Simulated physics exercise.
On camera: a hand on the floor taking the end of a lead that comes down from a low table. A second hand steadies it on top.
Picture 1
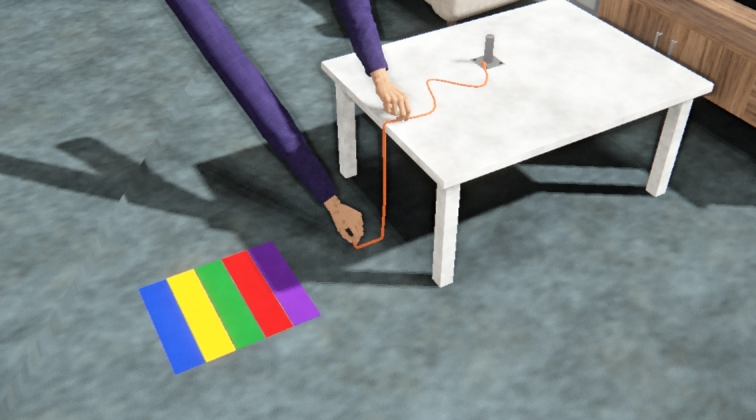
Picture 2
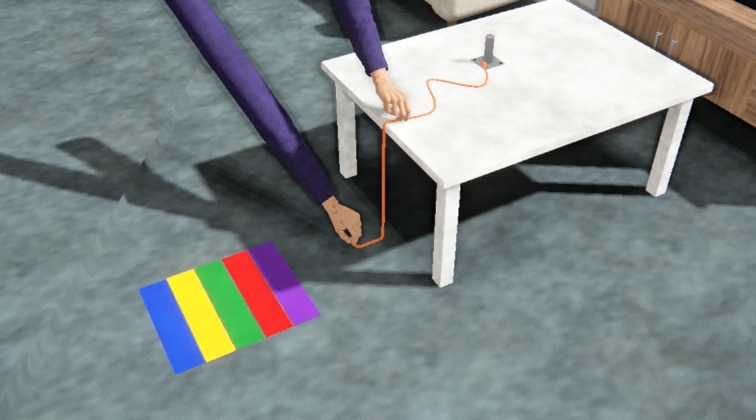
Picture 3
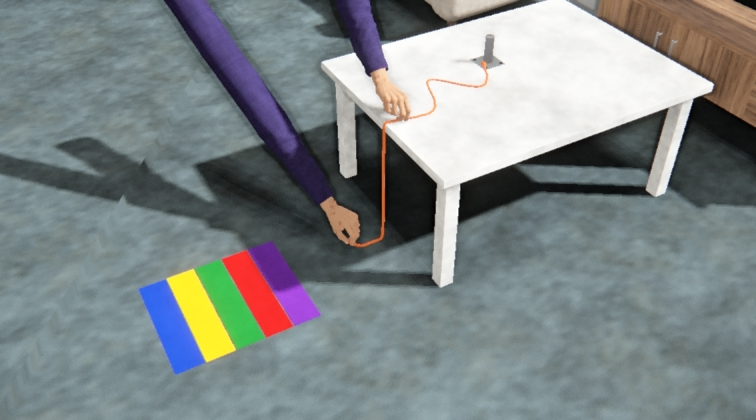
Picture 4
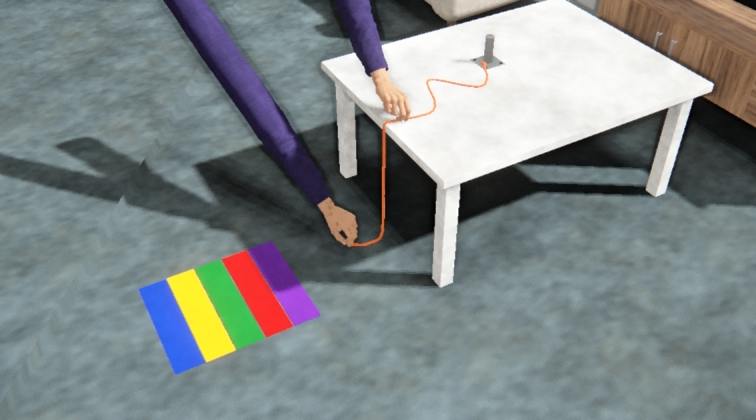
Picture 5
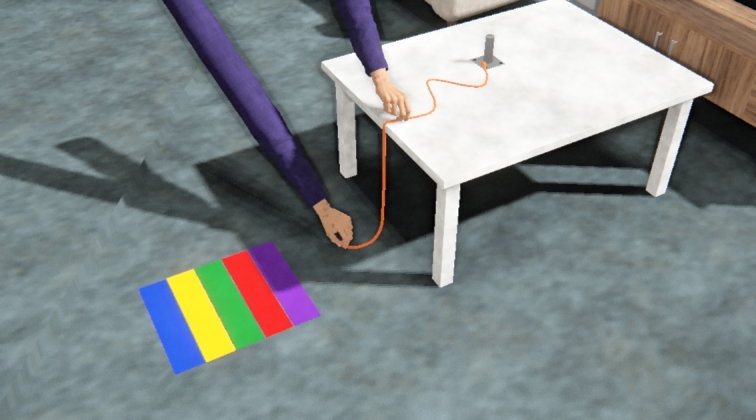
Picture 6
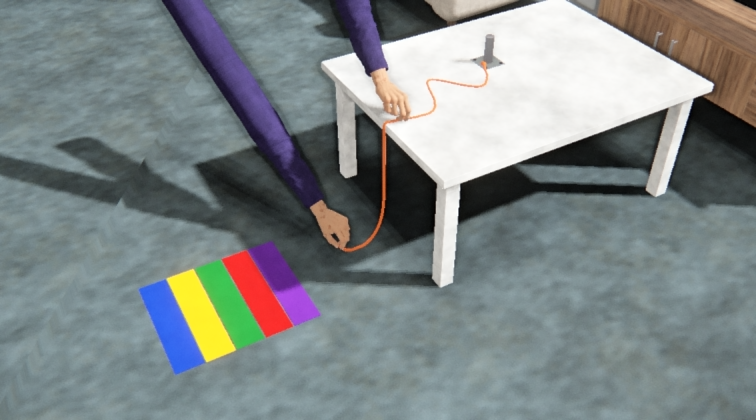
The footage shows an orange lead running from a small post across a white table and down to the floor, where a purple-sleeved hand draws its end slightly left near colored stripes while the other hand stays at the table edge.
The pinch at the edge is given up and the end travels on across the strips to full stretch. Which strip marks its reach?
The end stops over the yellow strip.
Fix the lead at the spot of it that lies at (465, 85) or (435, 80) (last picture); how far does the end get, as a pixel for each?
Near (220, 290) and (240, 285).
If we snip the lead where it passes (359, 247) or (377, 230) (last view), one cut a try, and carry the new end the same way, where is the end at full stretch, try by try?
In that order: (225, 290) and (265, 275).
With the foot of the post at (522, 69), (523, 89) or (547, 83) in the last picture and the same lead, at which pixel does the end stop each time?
Try by try, around (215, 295), (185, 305) and (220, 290).
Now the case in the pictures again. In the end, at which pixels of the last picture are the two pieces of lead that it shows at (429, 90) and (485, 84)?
Near (397, 105) and (454, 78).
Soon after, end near (244, 282); over red.
Then, end near (213, 294); over green.
At full stretch, end near (193, 301); over yellow. It gets as far as the yellow strip.
